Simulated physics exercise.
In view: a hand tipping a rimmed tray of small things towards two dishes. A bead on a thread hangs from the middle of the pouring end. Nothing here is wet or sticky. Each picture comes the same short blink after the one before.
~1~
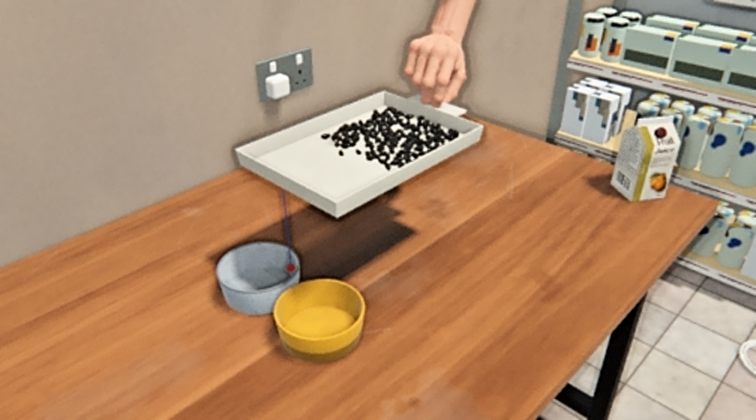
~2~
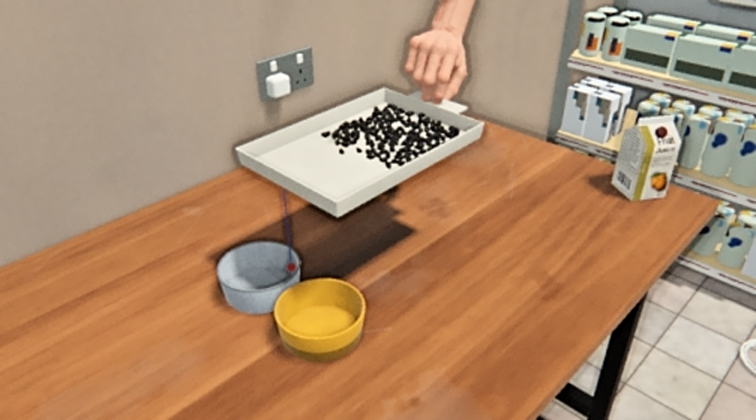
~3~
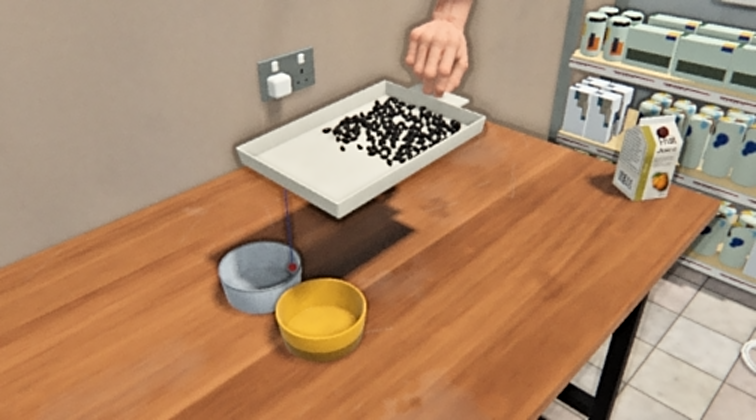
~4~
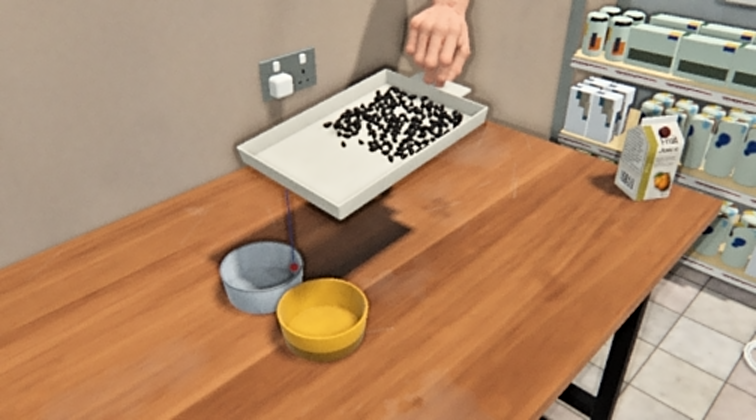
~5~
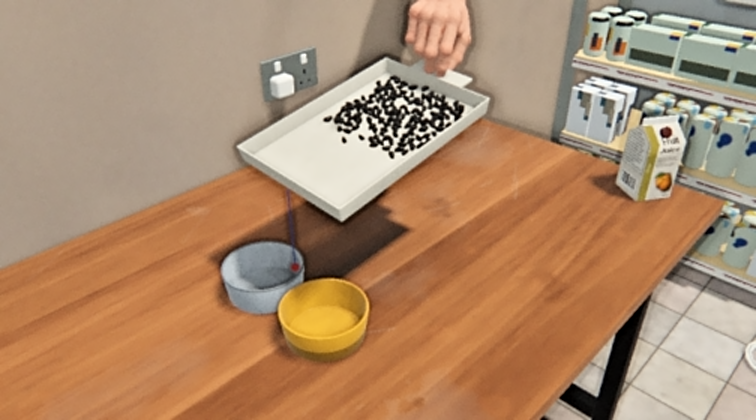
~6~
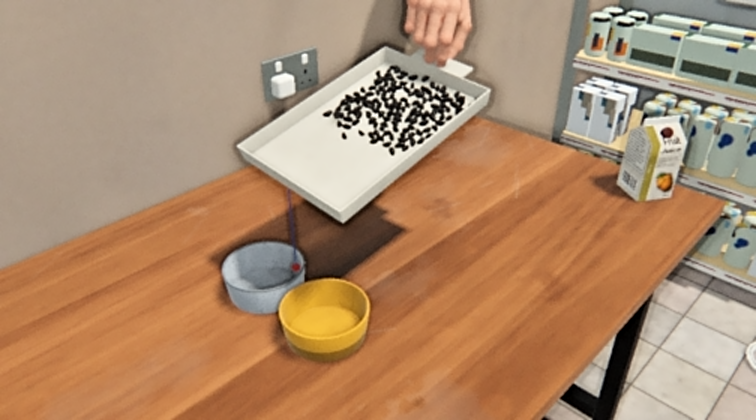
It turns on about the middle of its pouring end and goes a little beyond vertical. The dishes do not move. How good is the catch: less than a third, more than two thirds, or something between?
The two hold more than two thirds of the load.
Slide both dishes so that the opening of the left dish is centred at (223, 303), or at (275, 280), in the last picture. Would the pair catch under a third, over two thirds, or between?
One: Less than a third. Two: More than two thirds.
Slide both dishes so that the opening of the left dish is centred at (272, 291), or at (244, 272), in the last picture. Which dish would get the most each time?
At the first place the dish on the right, at the second right.
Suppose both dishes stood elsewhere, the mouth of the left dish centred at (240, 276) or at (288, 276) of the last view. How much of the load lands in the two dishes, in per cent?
About 80 and 60 per cent.
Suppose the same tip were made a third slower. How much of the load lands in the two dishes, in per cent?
Near 90 %.
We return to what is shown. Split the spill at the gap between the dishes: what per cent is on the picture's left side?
Roughly 70 in a hundred.
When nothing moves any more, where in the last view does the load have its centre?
Near (320, 336).
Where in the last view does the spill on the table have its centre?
Close to (230, 393).
Just after the last frame, tray tipped steeply; almost all on the tray; about a tenth in the air.
A moment on, tray tipped right over; the larger part on the tray; about a tenth in the right dish; about a tenth outside both; just a few in the air.
Further on, tray tipped past a quarter turn; the larger part in the right dish; roughly a quarter outside both.
When it is over, tray tipped past a quarter turn; the larger part in the right dish; not one in the left dish; roughly a quarter outside both.
